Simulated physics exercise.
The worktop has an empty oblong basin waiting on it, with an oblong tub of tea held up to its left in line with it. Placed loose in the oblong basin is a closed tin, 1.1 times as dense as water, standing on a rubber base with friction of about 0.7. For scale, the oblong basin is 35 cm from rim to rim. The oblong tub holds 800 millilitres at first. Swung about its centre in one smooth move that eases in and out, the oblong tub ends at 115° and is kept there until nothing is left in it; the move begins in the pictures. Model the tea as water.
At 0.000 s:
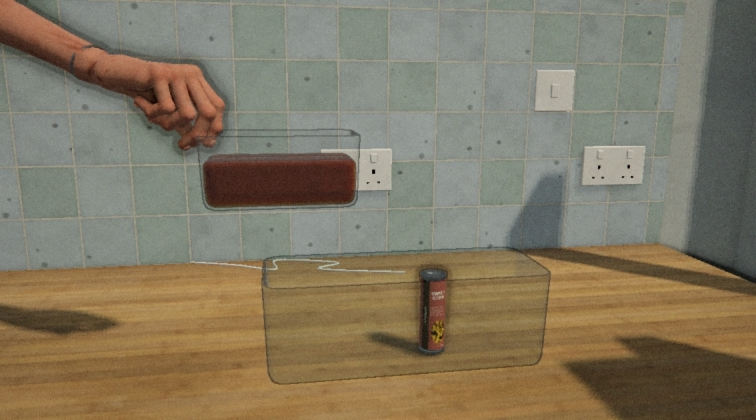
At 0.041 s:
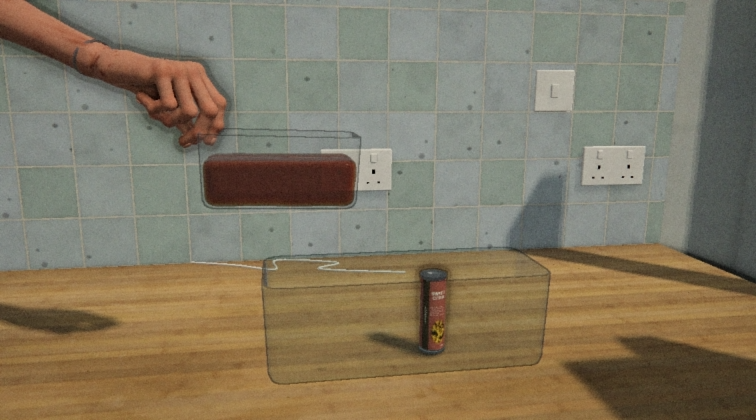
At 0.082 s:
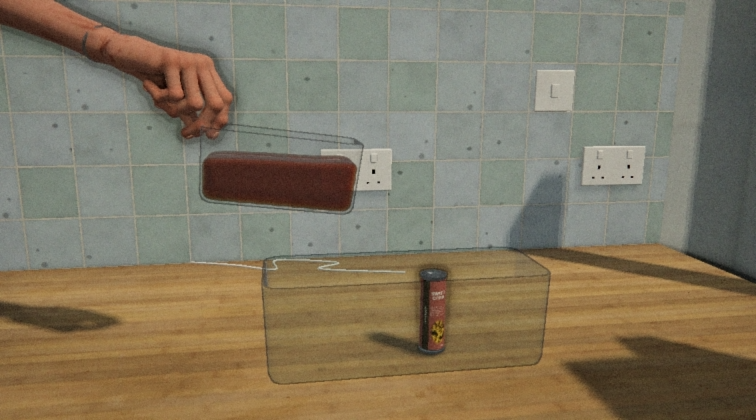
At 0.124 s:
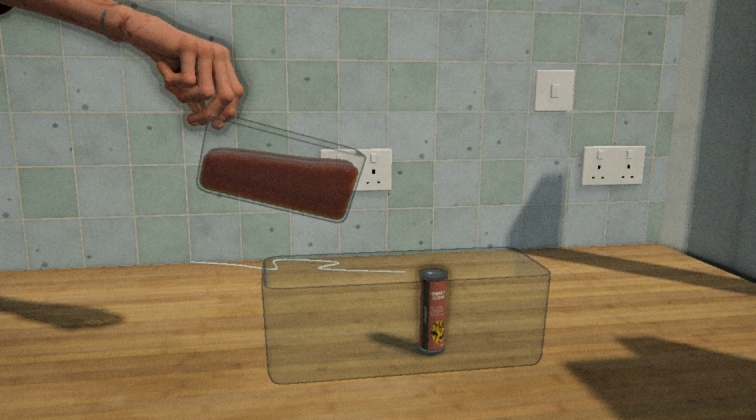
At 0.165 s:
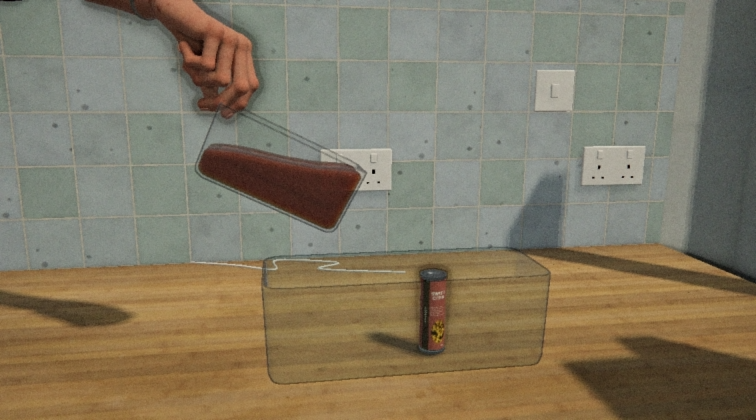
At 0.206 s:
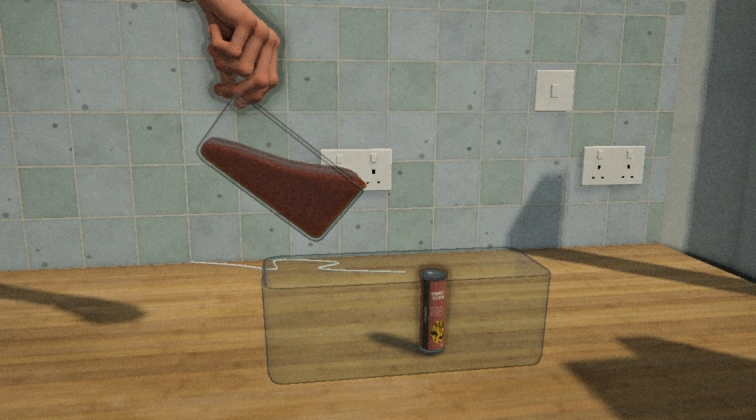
On a kitchen worktop, a hand steadily tilts a clear tub of reddish-brown tea rightward above an oblong basin holding a tin.
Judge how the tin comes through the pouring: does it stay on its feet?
Yes - it does not come down.
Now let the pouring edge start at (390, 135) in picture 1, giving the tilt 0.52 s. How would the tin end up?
Then it tips over.
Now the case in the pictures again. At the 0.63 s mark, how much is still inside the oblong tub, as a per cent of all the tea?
About 3 percent.
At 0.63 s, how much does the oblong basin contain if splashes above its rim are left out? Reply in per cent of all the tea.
90 per cent, give or take a little.
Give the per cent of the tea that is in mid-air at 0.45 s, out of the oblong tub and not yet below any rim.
Around 26 percent.
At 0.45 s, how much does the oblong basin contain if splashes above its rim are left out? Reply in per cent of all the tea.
Close to 62 in a hundred.
By 0.45 s the tilt is 110° and 12 per cent is still to pour; the tin stands where it began.
By 0.63 s the tilt is 115° and 3 per cent is still to pour; the tin stands where it began.
By 0.82 s the tilt is 115° and 0 per cent is still to pour; the tin stands where it began.
By 1.02 s the tilt is 115° and 0 per cent is still to pour; the tin stands where it began.
At rest the tin stands where it began.
